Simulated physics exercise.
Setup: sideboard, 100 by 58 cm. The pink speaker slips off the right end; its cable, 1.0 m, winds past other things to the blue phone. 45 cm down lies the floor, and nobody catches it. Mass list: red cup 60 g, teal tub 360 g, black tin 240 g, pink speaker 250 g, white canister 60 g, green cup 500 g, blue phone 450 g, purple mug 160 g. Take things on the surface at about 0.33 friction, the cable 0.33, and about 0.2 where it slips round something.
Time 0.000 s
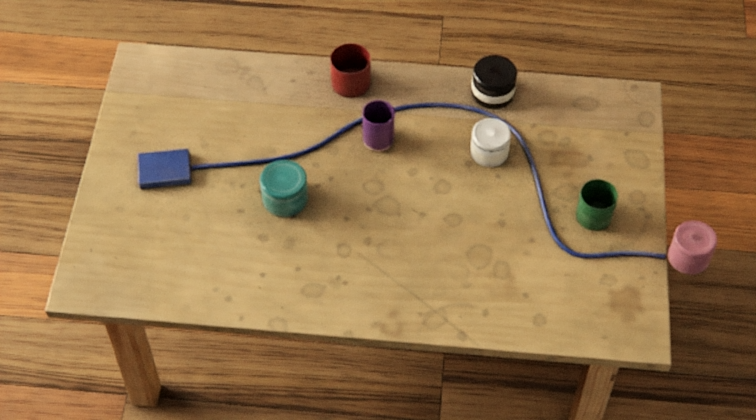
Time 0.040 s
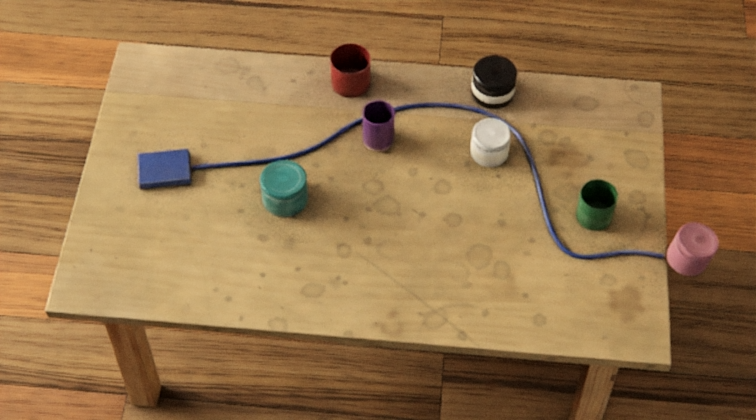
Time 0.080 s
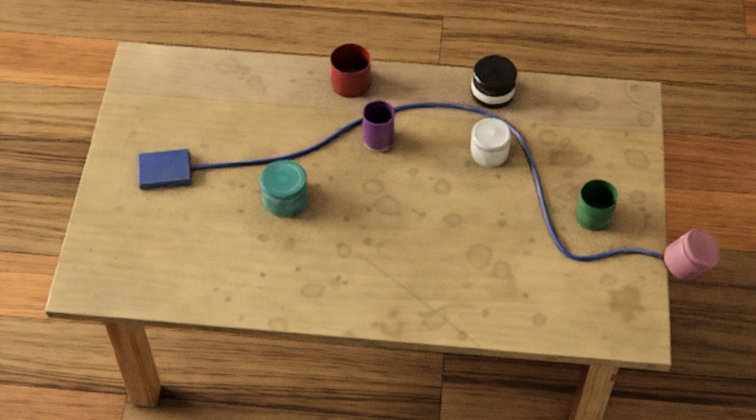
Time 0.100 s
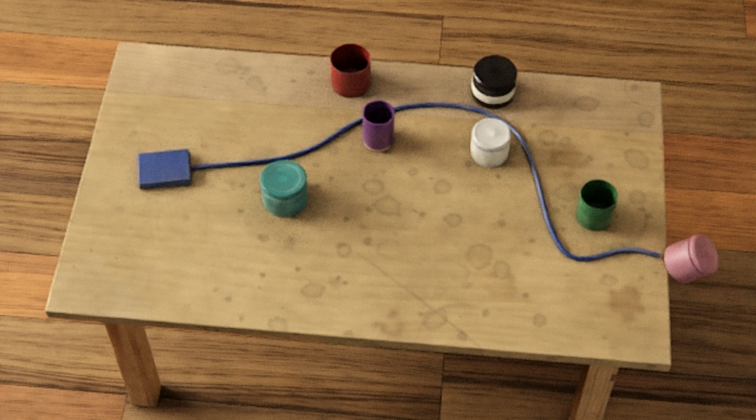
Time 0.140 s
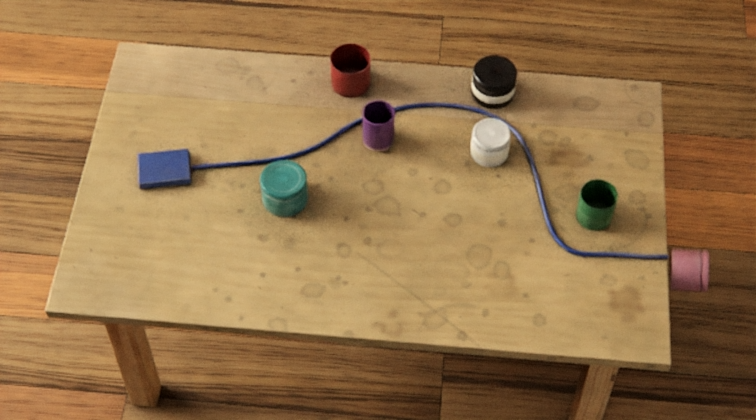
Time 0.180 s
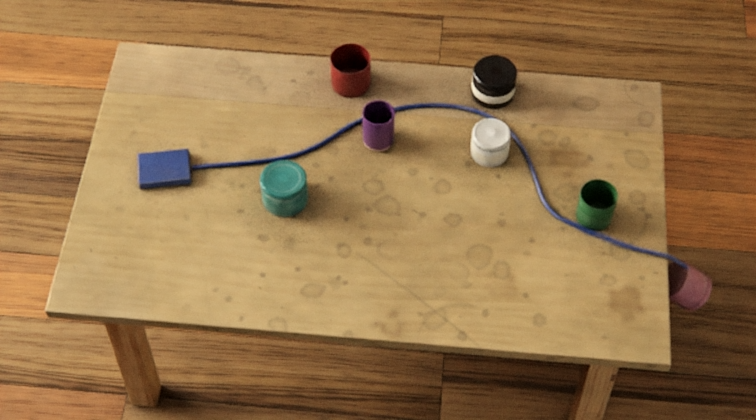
A pink container at the table's right edge tilts and slips downward beyond the edge, pulling the attached blue cable straighter beside the green cup, while the blue block and the other cups and containers stay still.
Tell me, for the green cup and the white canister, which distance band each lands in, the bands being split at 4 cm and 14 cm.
One by one: The green cup is hardly disturbed; the white canister is moved a lot.
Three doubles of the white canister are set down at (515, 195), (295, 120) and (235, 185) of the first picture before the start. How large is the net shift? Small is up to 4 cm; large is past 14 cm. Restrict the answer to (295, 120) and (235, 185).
First: A slight shift; second: A slight shift.
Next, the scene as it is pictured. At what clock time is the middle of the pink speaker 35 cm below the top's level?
Answer: Never.
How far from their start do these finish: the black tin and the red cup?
Black tin: 0 cm; red cup: 0 cm.
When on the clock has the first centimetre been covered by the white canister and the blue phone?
For the white canister it's 0.26 s, while the blue phone gets there at 0.34 s.
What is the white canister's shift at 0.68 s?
About: White canister off the top.
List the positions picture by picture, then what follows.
The first frame shows green cup (599, 194); white canister (492, 133); cable runs through (607, 255) (539, 185).
The second frame shows pink speaker (696, 239); cable runs through (606, 255).
The third frame shows pink speaker (692, 255); cable runs through (603, 255).
The fourth frame shows pink speaker (692, 259); cable runs through (603, 255).
The fifth frame shows pink speaker (689, 271); cable runs through (609, 254).
The sixth frame shows green cup (599, 194); white canister (492, 133); cable runs through (638, 249) (539, 189).
By 0.4 s, the cable's tail end at (201, 165); white canister 29 cm off its start, pink speaker over the edge, purple mug 7 cm off its start.
By 0.7 s, the cable's tail end at (201, 165); white canister over the edge, purple mug 14 cm off its start, pink speaker over the edge.
By 0.9 s, the cable's tail end at (203, 166); white canister over the edge, purple mug 14 cm off its start at (372, 177), pink speaker over the edge.
By 1.2 s, the cable's tail end at (207, 168); white canister over the edge, purple mug 14 cm off its start, blue phone 3 cm off its start.
By 2.4 s, the cable's tail end at (207, 168); white canister over the edge, green cup 0 cm off its start at (600, 194), purple mug 14 cm off its start at (372, 177), blue phone 3 cm off its start at (179, 165).
